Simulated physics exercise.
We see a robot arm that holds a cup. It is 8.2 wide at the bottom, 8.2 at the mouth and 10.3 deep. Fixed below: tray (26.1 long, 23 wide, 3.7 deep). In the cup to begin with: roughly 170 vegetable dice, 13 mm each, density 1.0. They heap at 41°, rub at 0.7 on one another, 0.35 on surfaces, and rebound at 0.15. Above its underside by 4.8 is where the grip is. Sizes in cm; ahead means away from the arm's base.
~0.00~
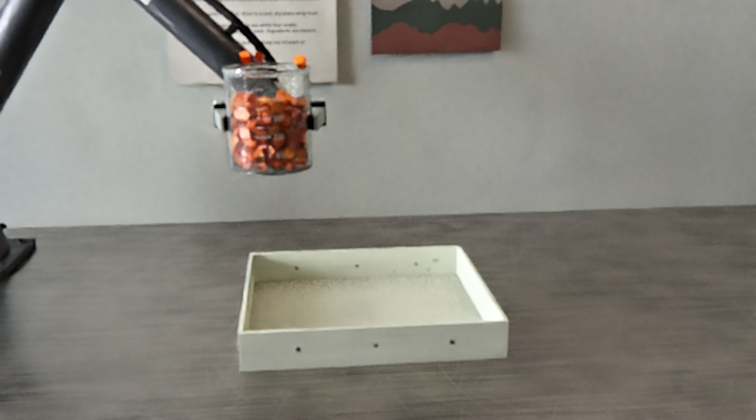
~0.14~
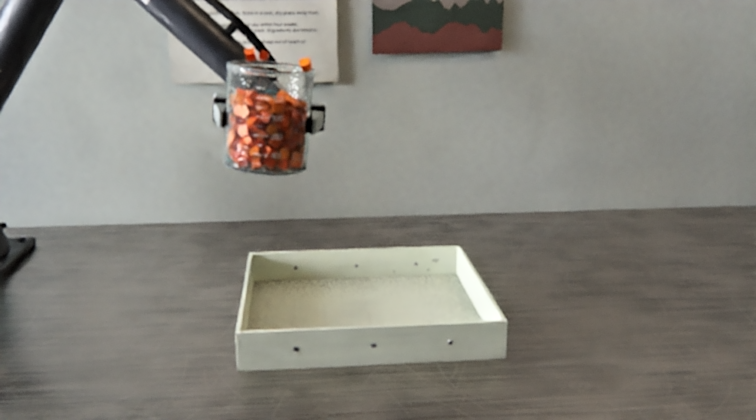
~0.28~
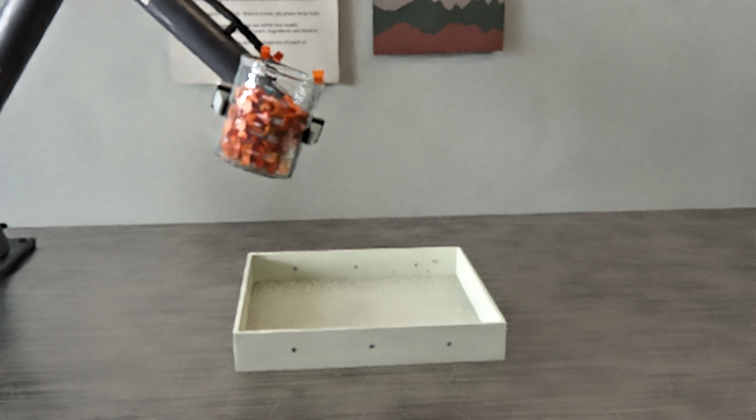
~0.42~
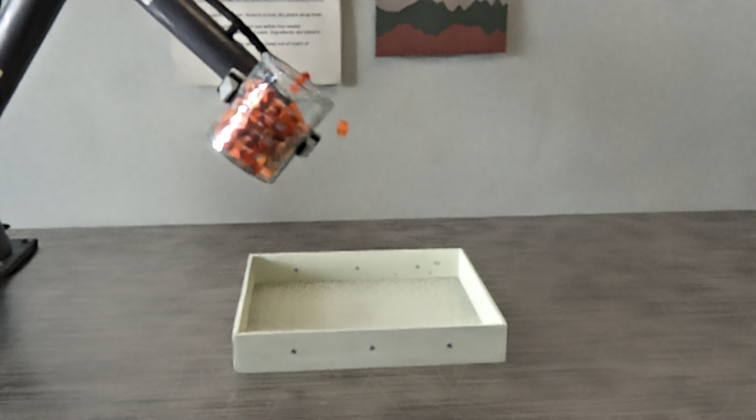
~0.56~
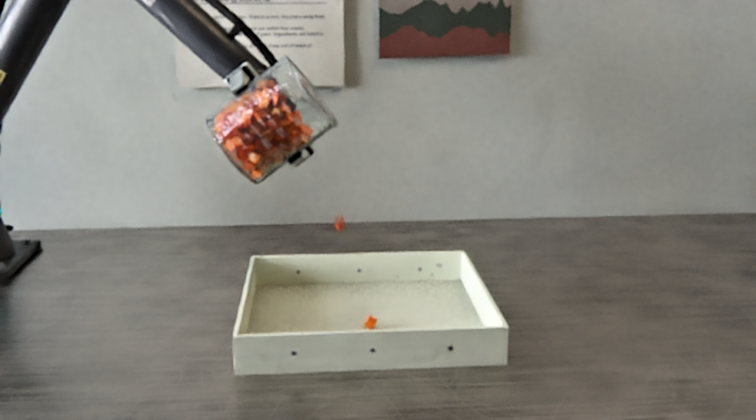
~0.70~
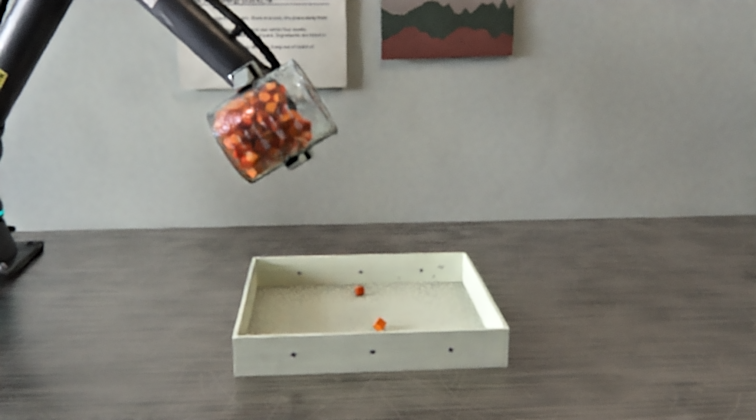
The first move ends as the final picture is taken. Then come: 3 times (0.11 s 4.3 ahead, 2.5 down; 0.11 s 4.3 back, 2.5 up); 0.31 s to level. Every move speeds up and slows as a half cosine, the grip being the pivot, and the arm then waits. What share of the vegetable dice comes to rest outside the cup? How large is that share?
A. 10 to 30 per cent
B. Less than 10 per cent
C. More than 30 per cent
Less than 10 per cent (B).
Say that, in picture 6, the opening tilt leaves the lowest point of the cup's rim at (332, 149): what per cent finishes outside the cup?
That comes to some 25 percent.
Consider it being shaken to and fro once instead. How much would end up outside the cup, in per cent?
5 per cent or so.
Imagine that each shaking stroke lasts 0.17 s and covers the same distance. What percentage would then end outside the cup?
Estimate: Near 0 per cent.
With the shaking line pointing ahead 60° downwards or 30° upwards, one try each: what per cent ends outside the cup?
Near 0 and 50 percent respectively.
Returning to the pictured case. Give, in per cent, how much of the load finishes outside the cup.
Estimate: Near 5 %.
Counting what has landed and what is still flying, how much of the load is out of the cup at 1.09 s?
Roughly 5 percent is out.
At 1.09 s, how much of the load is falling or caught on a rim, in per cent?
I'd reckon close to 0 per cent.
By 1.09 s, tilted 59° forward, highest piece 24 above the table; 167 in the cup, 6 in the tray.
By 1.48 s, tilted 41° forward, highest piece 25 above the table; 163 in the cup, 10 in the tray.
By 1.87 s, level, highest piece 27 above the table; 163 in the cup, 10 in the tray.
By 2.92 s, level, highest piece 27 above the table; 163 in the cup, 10 in the tray.
Final count, 163 in the cup, 10 in the tray. That is 6 % outside the cup.
